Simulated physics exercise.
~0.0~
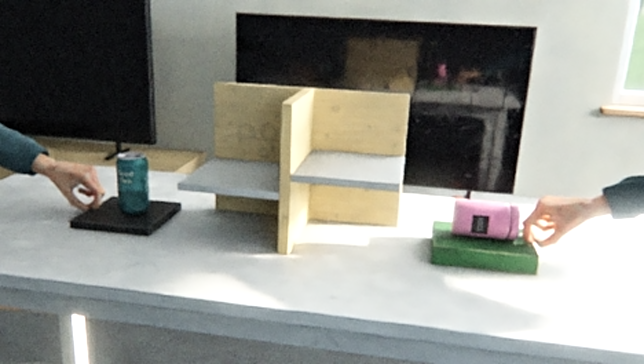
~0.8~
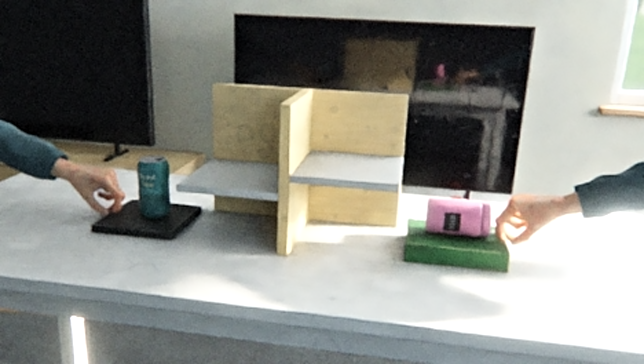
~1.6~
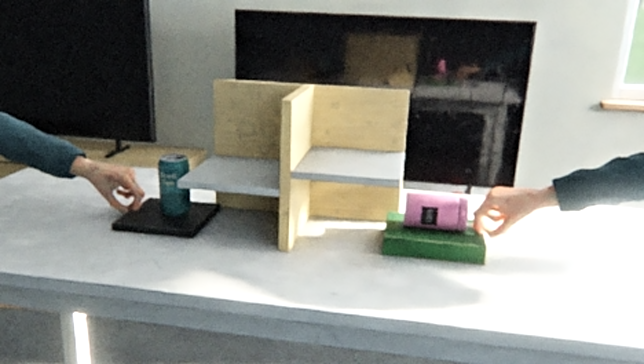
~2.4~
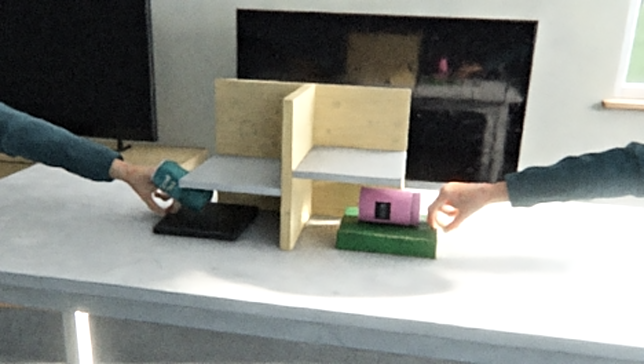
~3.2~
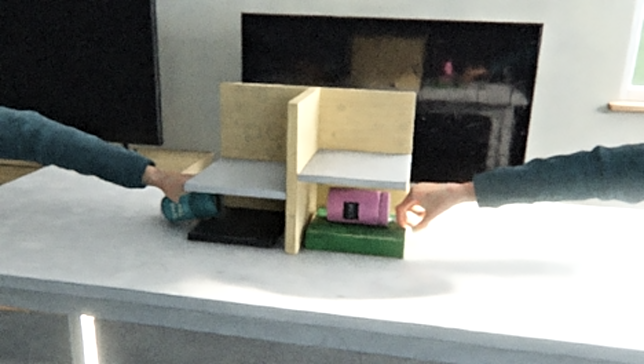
In this clip, two hands slide a black tray with an upright turquoise can and a green box with a pink jar on its side toward low shelves; the jar passes underneath, while the can strikes the left shelf, tips and ends on its side.
